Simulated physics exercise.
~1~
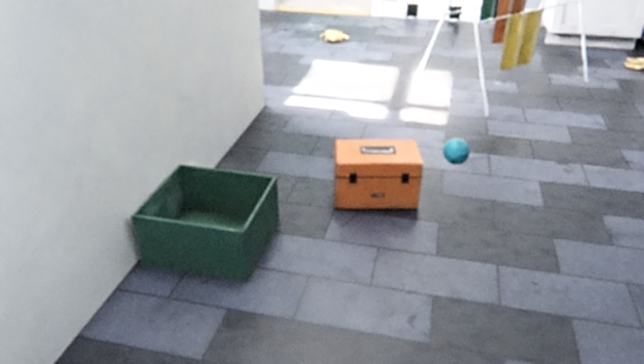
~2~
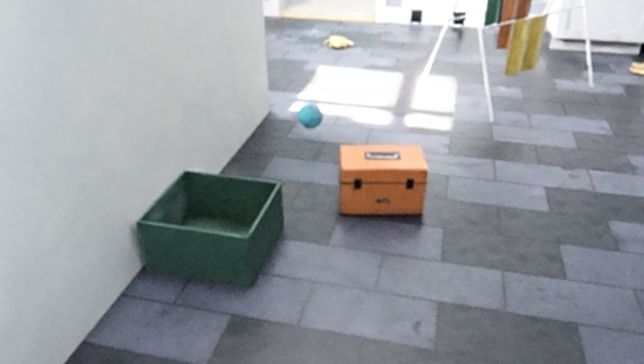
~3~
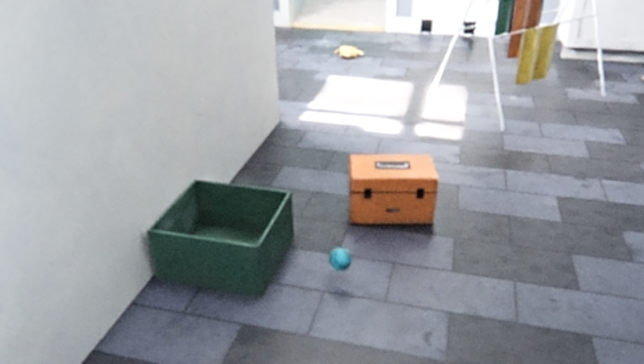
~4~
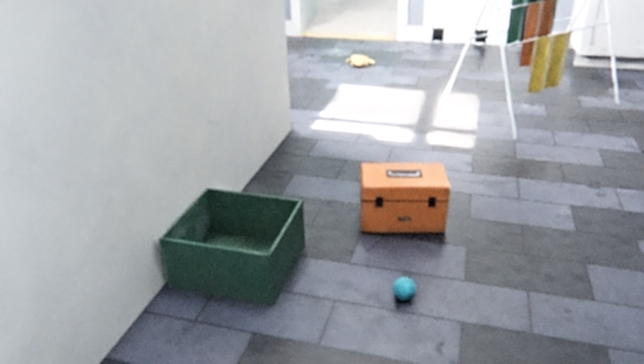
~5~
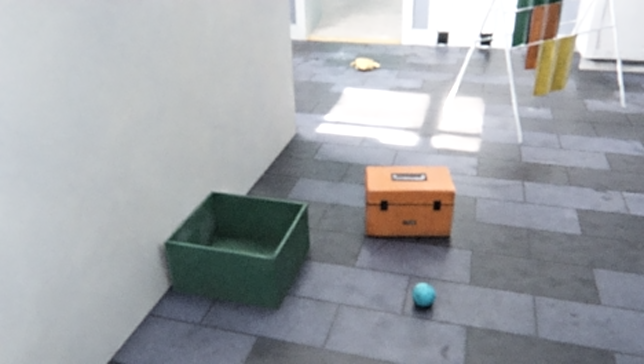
A turquoise ball flies left past an orange toolbox, drops, and ends outside the green box.
